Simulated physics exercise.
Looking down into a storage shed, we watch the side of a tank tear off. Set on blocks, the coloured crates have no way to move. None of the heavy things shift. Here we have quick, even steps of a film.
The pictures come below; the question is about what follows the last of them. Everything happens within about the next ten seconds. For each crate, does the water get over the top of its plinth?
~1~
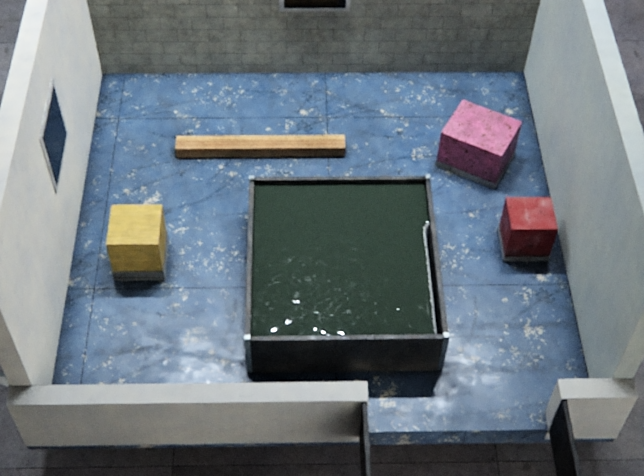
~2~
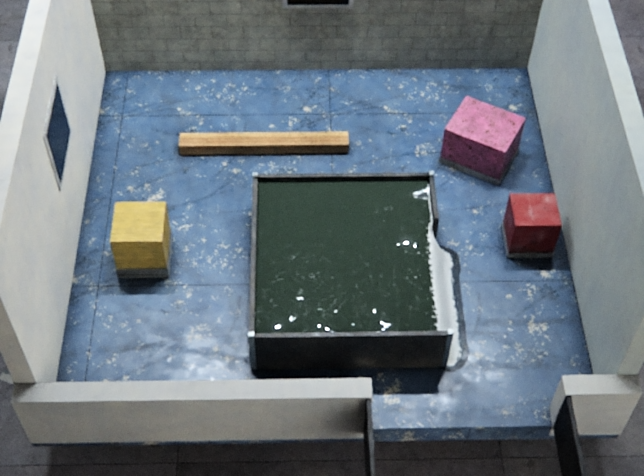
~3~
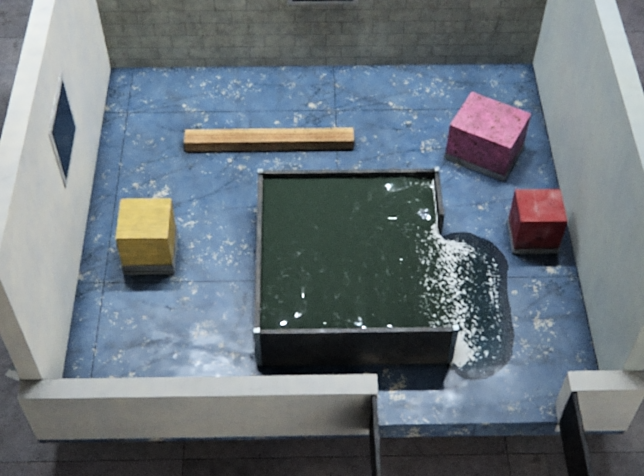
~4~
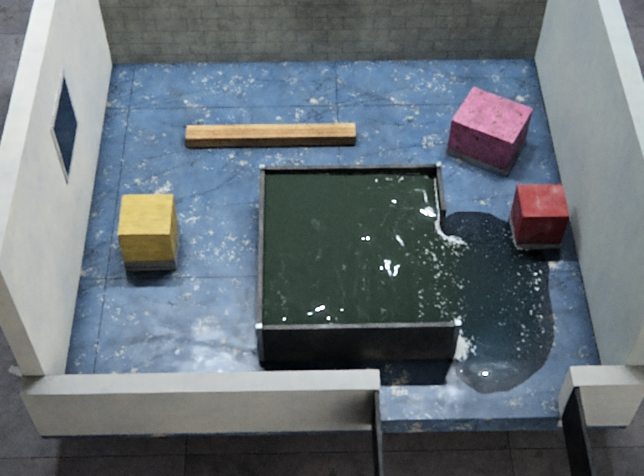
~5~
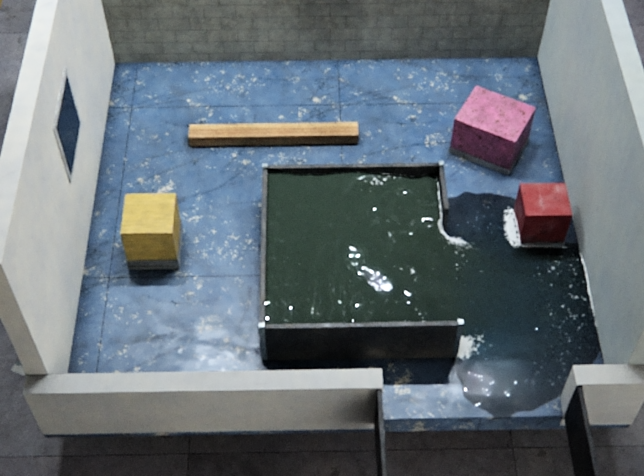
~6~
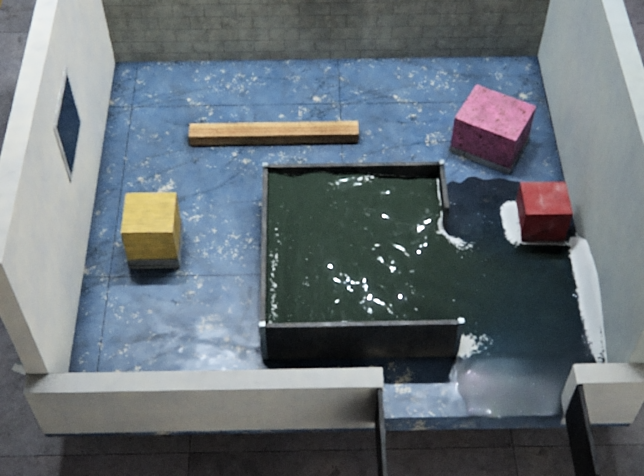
At the end, the yellow crate comes out dry, the pink crate comes out wet, the red crate comes out wet.
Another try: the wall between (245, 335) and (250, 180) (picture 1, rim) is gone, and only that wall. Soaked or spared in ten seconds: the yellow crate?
I'd say yellow is hit by the flood.
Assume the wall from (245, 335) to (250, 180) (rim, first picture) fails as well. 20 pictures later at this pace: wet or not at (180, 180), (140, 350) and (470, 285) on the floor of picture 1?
First spot drenched, second drenched, third unwetted.
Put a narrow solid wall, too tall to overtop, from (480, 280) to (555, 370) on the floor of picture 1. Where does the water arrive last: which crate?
I'd say the yellow-painted one comes last.
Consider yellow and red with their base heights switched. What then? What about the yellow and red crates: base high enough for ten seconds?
In short: The yellow crate is not reached; the red crate is reached.
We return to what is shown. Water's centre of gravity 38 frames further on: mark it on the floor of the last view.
Estimate: (406, 232).
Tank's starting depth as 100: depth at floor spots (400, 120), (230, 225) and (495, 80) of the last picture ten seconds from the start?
Going place by place: 8 %, 4 % and 8 %.
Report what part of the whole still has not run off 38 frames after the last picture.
I'd say roughly 70 percent.
A moment on, water covers 20 % of the floor; the yellow crate not reached, the pink crate water round its plinth, the red crate water round its plinth.
Next, water covers 25 % of the floor; the yellow crate not reached, the pink crate water round its plinth, the red crate water round its plinth.
Then, water covers 45 % of the floor; the yellow crate not reached, the pink crate water round its plinth, the red crate water round its plinth.
Later, water covers 70 % of the floor; the yellow crate water round its plinth, the pink crate water round its plinth, the red crate water round its plinth.
In the end, water covers 85 % of the floor; the yellow crate stayed above the water, the pink crate was topped, the red crate was topped.
